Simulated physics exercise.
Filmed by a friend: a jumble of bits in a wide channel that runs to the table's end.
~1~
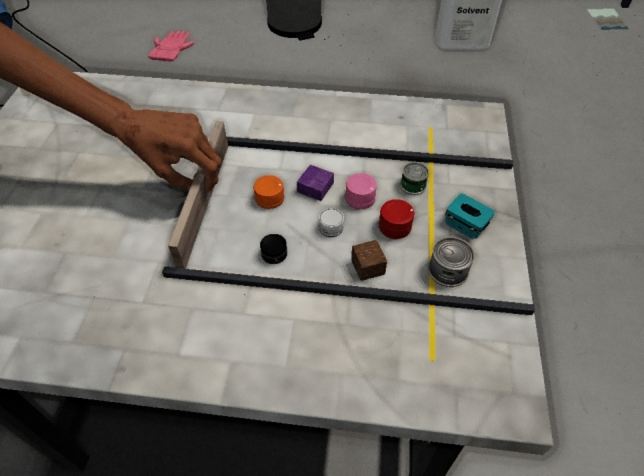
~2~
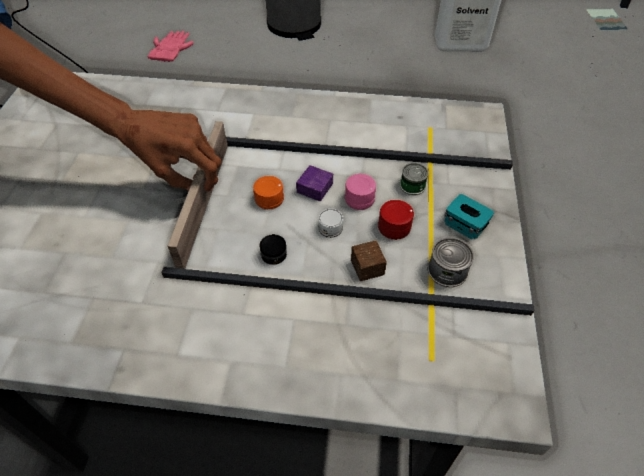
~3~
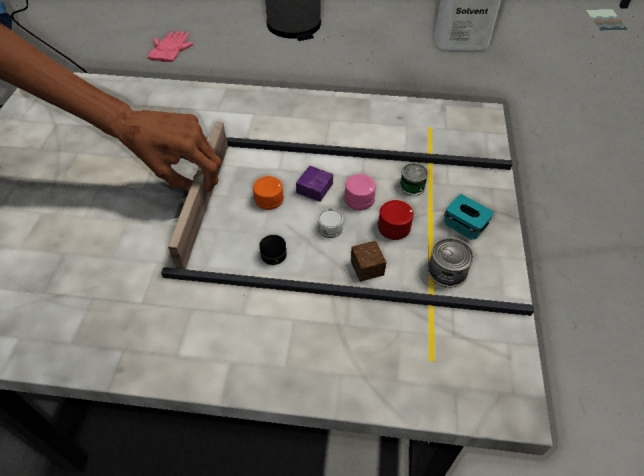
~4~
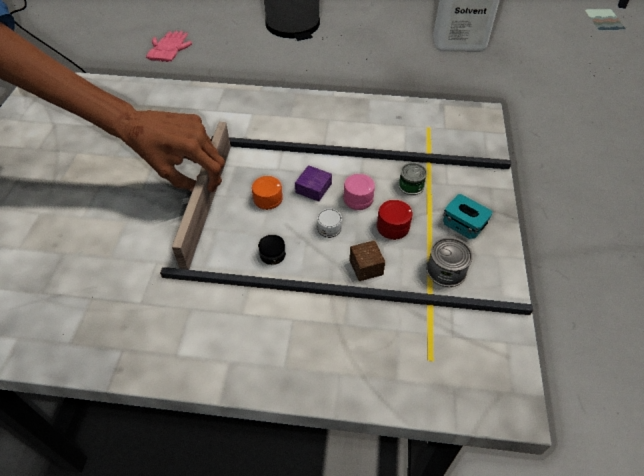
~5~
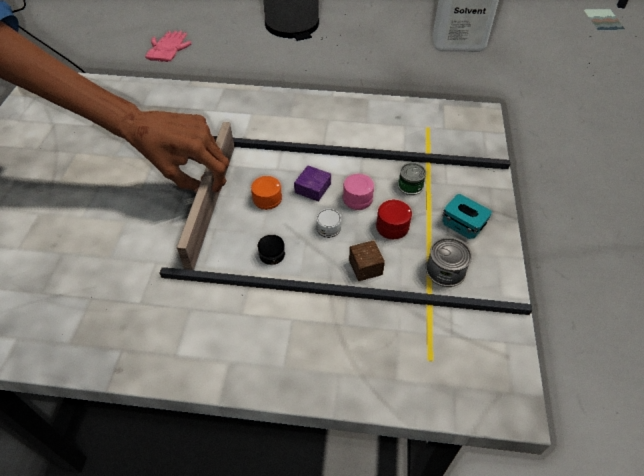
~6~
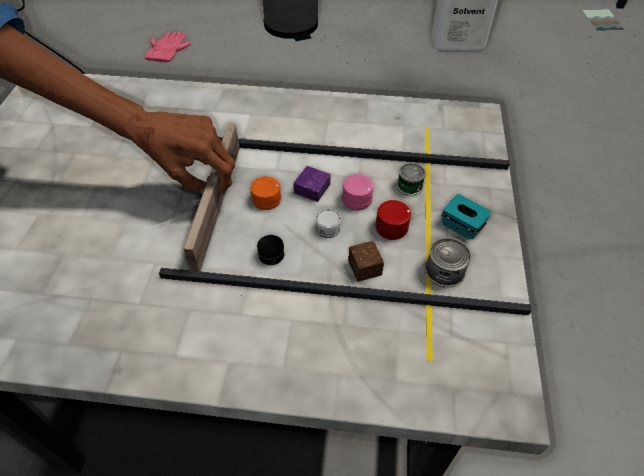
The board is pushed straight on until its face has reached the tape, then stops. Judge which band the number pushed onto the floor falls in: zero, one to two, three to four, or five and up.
I predict not one will slip off.
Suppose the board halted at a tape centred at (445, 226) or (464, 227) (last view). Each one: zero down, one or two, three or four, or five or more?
At each place: Not one and one or two.
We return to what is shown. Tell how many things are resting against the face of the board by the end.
Contact count: 5.
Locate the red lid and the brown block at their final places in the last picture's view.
The red lid stops around (470, 230); the brown block around (449, 278).
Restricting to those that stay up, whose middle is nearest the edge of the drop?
Ending up nearest is the turquoise case.
Soon after, none off yet; turquoise case at rest near (465, 217); grey pot at rest near (448, 262); green tin at rest near (411, 179).
In the end, the number that fall off is zero.
